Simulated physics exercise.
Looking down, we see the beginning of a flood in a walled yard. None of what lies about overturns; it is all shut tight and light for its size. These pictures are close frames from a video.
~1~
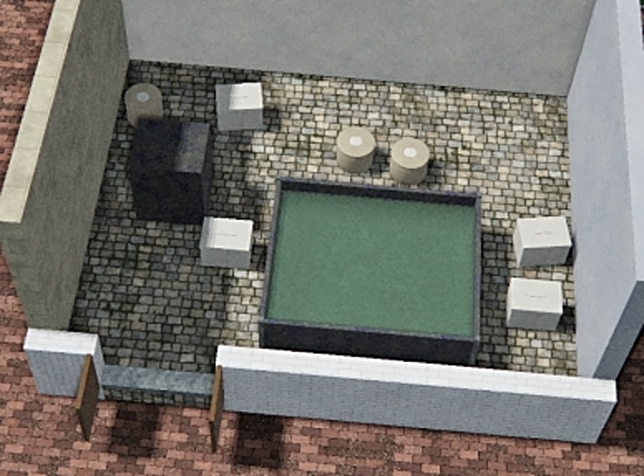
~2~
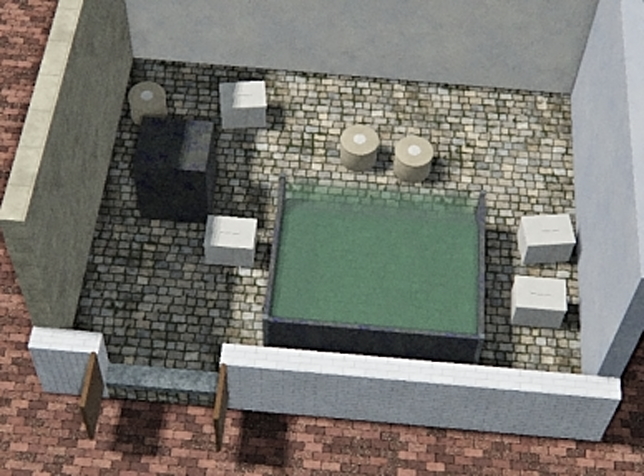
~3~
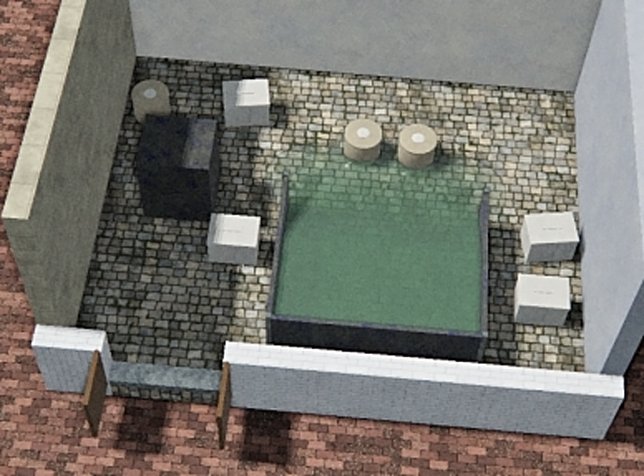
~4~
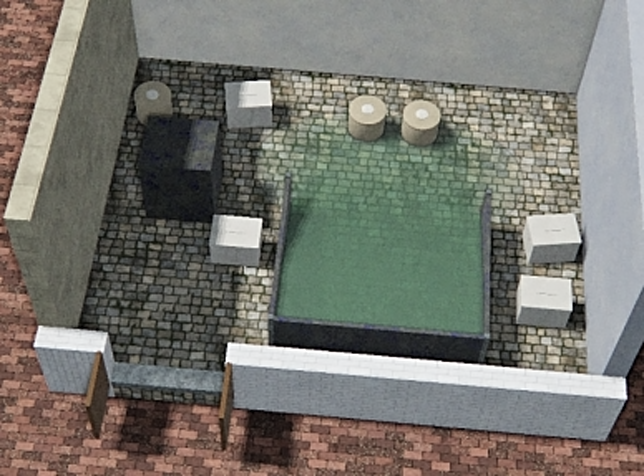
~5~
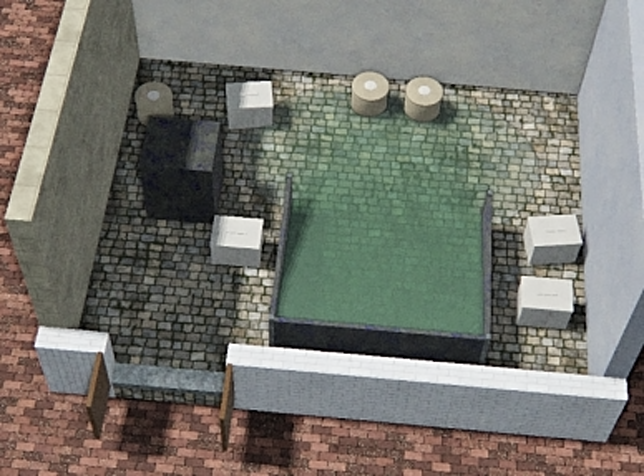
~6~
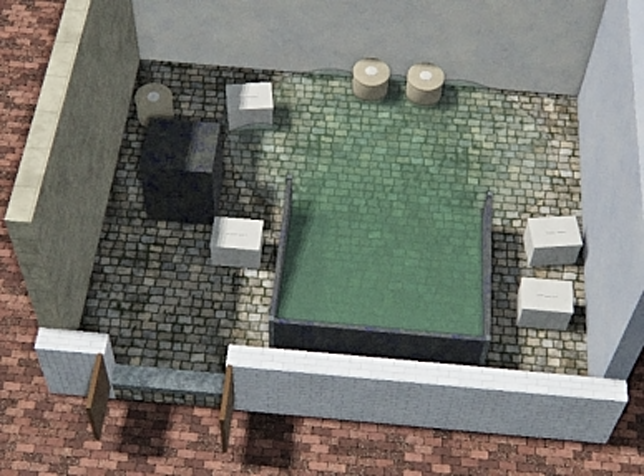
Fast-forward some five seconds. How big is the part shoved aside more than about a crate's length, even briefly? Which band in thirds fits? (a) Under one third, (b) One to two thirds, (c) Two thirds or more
c.
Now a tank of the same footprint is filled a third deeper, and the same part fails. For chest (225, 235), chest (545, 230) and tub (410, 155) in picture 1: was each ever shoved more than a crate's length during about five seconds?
Taking them as listed - a shorter distance for the first, the full distance for the second, the full distance for the third.
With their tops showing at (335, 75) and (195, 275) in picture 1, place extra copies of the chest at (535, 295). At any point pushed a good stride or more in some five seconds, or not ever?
Taking them in order, the first one goes the distance and the second one never gets that far.
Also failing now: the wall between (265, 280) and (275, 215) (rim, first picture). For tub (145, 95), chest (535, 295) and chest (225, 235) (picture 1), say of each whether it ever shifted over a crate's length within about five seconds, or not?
Taking them in order, covered the distance, short of it, covered the distance.
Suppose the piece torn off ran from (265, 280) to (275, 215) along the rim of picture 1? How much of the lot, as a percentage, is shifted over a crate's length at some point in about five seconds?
About 30 %.
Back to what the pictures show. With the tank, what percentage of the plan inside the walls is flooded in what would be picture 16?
Around 65 percent.
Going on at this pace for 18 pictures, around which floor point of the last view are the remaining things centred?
The average lies close to (324, 224).
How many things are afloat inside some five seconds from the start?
I get 5.
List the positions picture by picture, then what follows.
The first frame shows a tub at (410, 153) rests on the ground; a tub at (356, 142) rests on the ground; 0 of 7 have shifted.
The second frame shows a tub at (414, 151), on the bottom; a tub at (360, 140) rests on the ground; 0 of 7 have shifted.
The third frame shows a tub at (418, 139) rests on the ground, close to its start; a tub at (363, 133) rests on the ground, close to its start; 2 of 7 have shifted.
The fourth frame shows a tub at (422, 115) rests on the ground, a stride from its start; a tub at (368, 110) rests on the ground, a stride from its start; 2 of 7 have shifted.
The fifth frame shows a tub at (424, 91) rests on the ground, a stride from its start; a tub at (370, 86), on the bottom, a stride from its start; 2 of 7 have shifted.
The sixth frame shows a tub at (426, 76) floats, a stride from its start; a tub at (371, 72), afloat, a stride from its start; 2 of 7 have shifted.
A moment on, 2 of 7 are well off their spots; 2 afloat.
Next, 3 of 7 are well off their spots; 4 afloat.
Later, 5 of 7 are well off their spots; 5 afloat.
In the end, 6 of 7 are well off their spots, and 6 have been at some point; 5 afloat.
